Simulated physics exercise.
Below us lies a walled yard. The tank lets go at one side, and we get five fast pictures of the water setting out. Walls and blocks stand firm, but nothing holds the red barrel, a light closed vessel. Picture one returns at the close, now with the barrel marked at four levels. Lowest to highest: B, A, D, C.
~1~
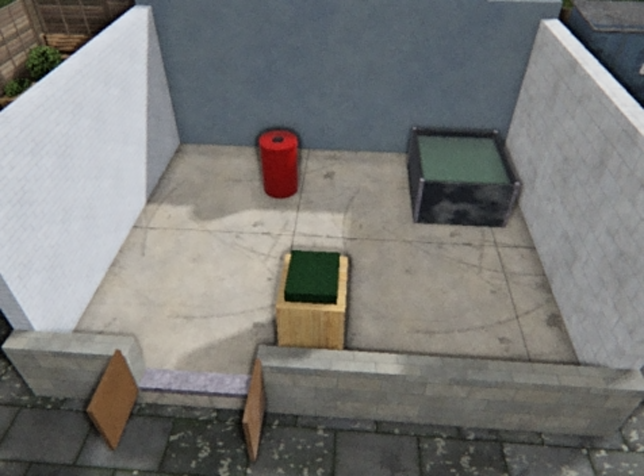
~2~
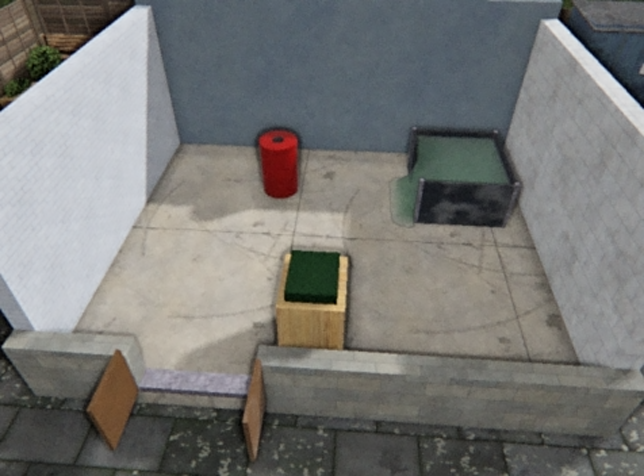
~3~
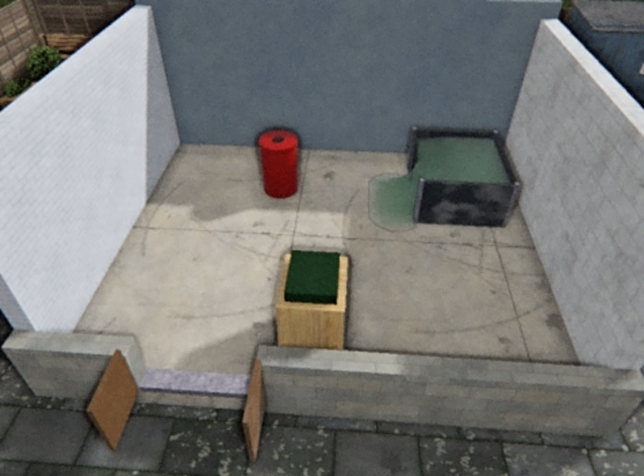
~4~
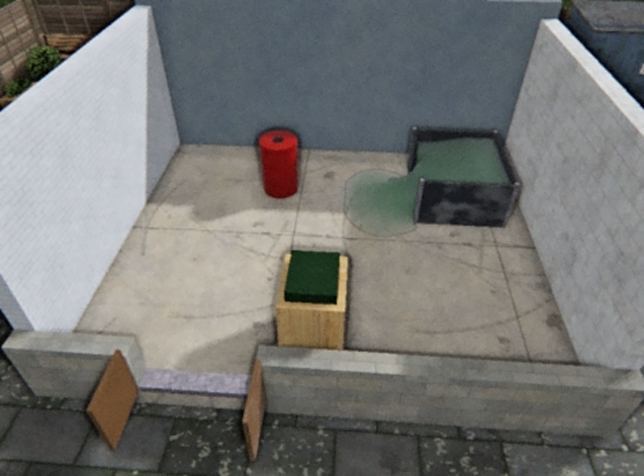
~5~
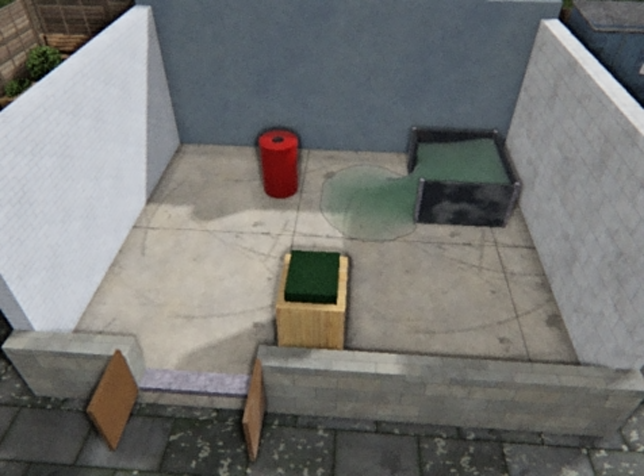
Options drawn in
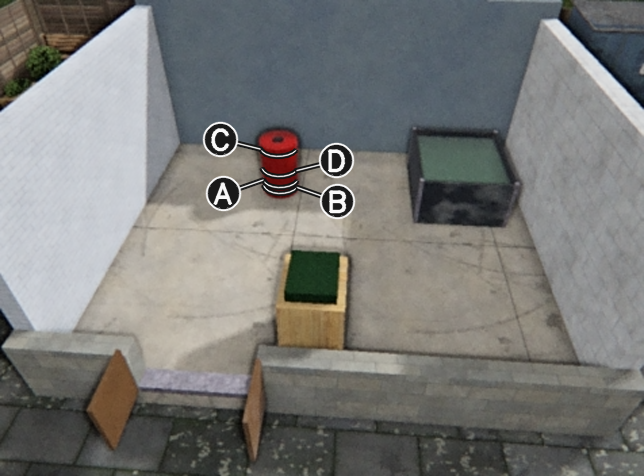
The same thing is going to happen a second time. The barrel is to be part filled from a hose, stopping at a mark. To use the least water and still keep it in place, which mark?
Go for D.
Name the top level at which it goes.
Level A.
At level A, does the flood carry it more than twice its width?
No, less.
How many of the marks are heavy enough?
Two of them.
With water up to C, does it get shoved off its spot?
No, not at all.
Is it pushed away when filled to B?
Yes, it does.
On the marked copy, A at (278, 187); B at (278, 193); C at (276, 156); D at (277, 176); from the bottom up B, A, D, C.
With A, it is pushed about its own width away.
With B, it is pushed about twice its own width away.
With C, it does not move.
With D, it does not move.
